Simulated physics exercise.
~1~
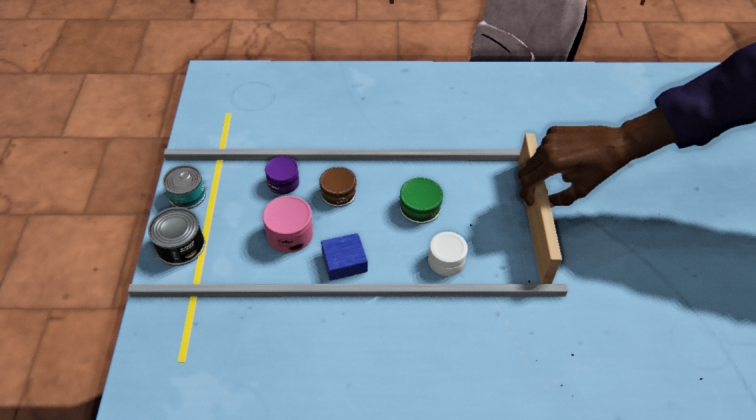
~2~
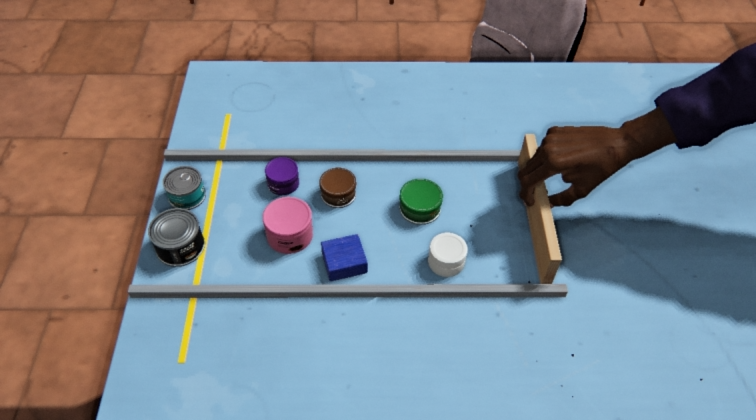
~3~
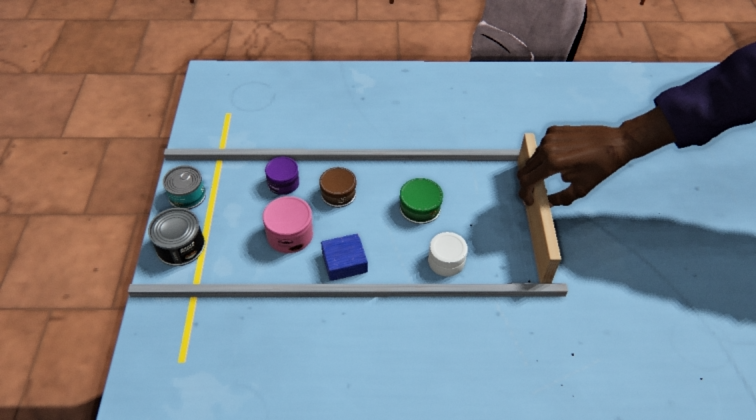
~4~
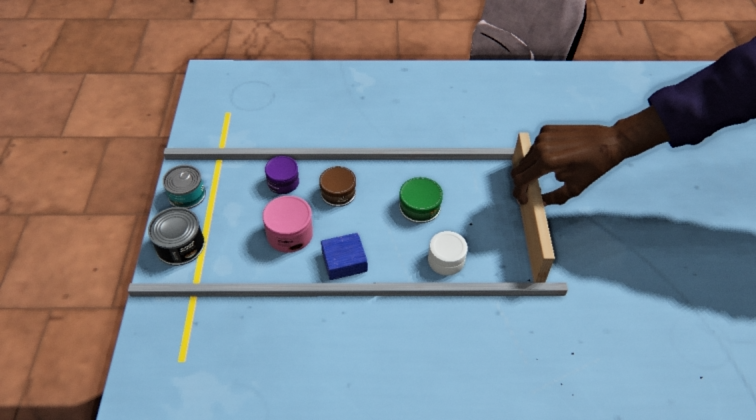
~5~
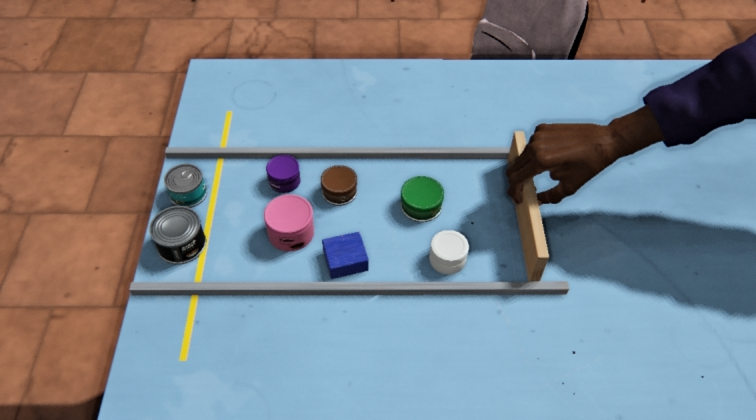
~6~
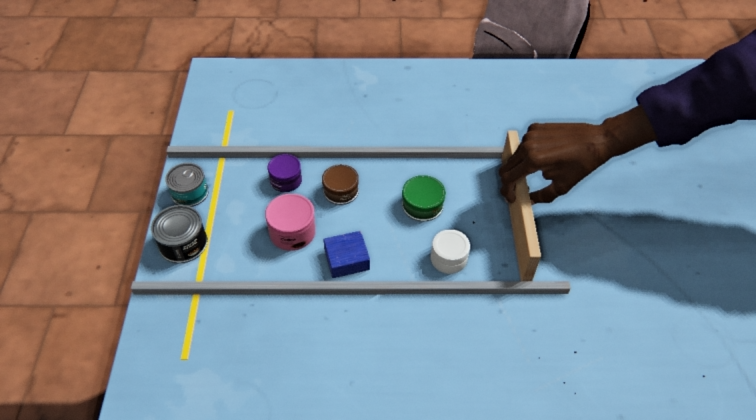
A hand held a wooden board upright between two rails on a blue table, then slid it slightly left toward the scattered tins, tubs and blue block, which stayed where they were.
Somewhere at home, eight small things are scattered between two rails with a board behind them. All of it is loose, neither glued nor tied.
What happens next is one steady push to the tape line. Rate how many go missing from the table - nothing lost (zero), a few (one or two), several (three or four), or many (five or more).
A few, one or two.
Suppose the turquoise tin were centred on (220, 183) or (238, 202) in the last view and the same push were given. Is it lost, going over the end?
Well, the turquoise tin sits tight the first time and sits tight the second time.
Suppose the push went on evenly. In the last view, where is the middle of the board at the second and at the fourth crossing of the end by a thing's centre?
About (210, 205), then about (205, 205).
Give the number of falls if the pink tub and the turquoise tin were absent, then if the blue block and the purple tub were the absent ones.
The number fallen is 1, and in the other try 1.
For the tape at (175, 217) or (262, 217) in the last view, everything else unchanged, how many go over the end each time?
Taking the two tries in order, the numbers are 5 and 0.
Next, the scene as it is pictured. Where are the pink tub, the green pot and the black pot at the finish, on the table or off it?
So the pink tub remains aboard, then the green pot remains aboard, and finally the black pot falls away.
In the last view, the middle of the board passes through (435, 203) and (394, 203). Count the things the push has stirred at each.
At the one place 2, at the other 4.
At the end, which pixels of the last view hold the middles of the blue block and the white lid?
In the last picture the blue block sits around (141, 265) and the white lid around (181, 259).
Early on, none off yet; turquoise tin at rest near (188, 185); black pot at rest near (180, 234); purple tub at rest near (285, 173).
A while later, none off yet; turquoise tin at rest near (188, 185); black pot at rest near (180, 234); purple tub travelled about its own width near (256, 163).
Finally, the number that fall off is one or two; lost, black pot.
